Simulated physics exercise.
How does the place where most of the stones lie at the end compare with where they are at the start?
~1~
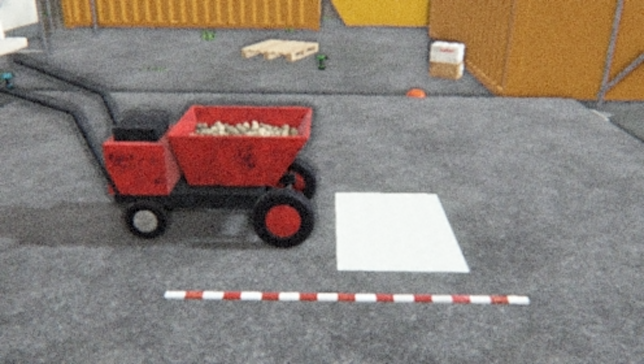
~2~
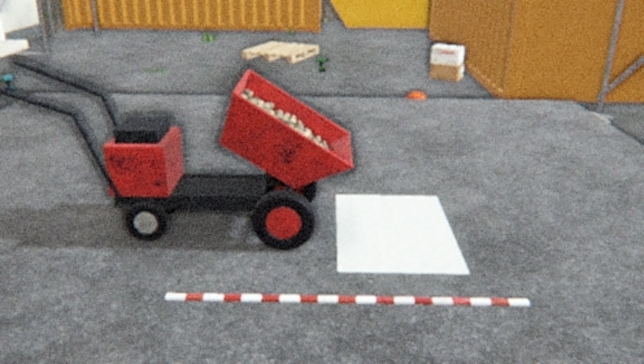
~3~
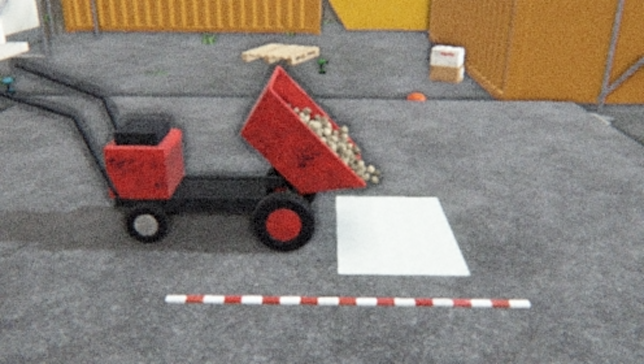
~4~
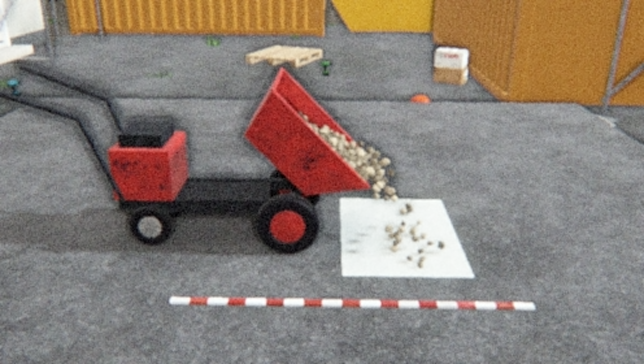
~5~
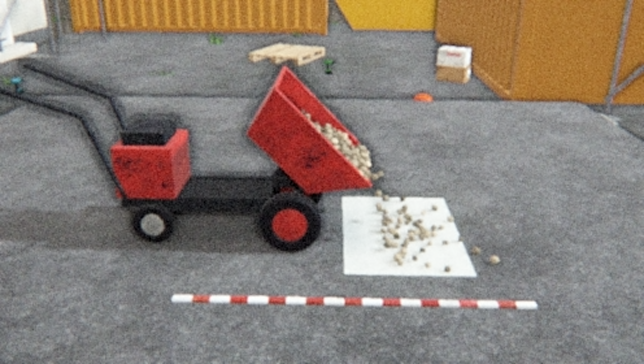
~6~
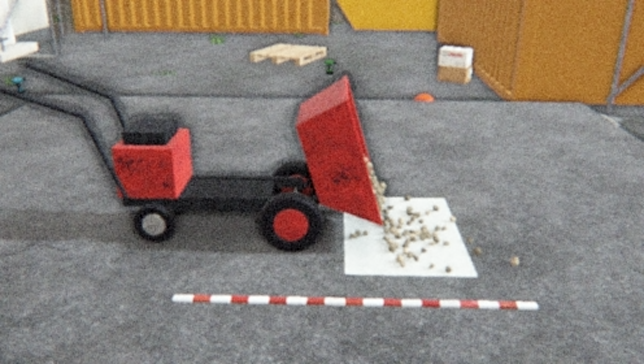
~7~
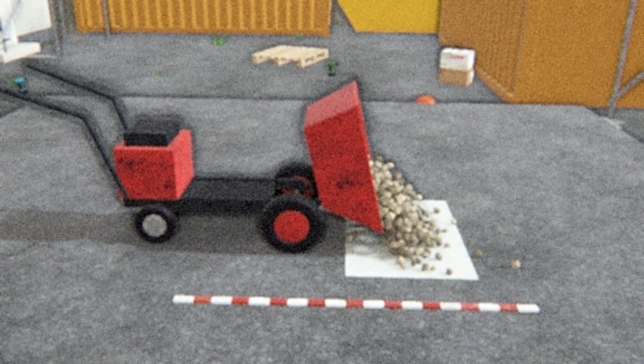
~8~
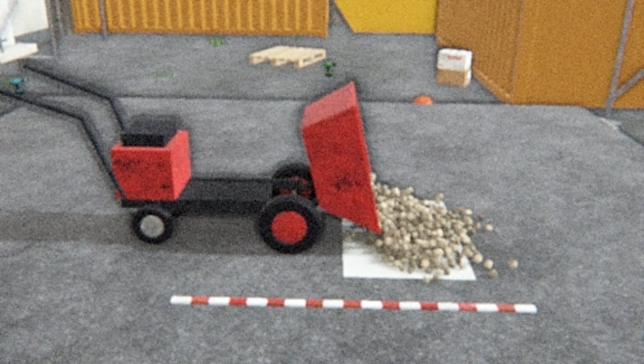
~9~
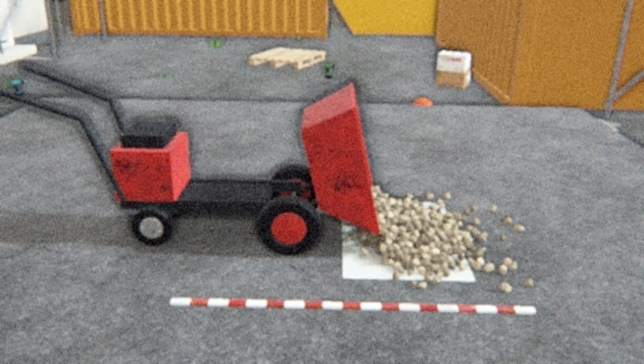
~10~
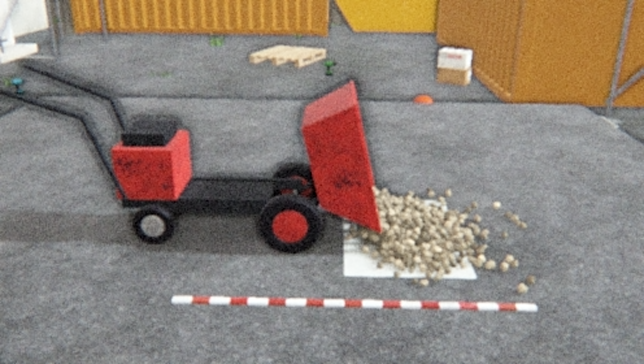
At the start the stones lie inside the raised red skip of the barrow. By the end most of them are lower and farther right, heaped on the ground over the white sheet, with a few scattered past its right edge.
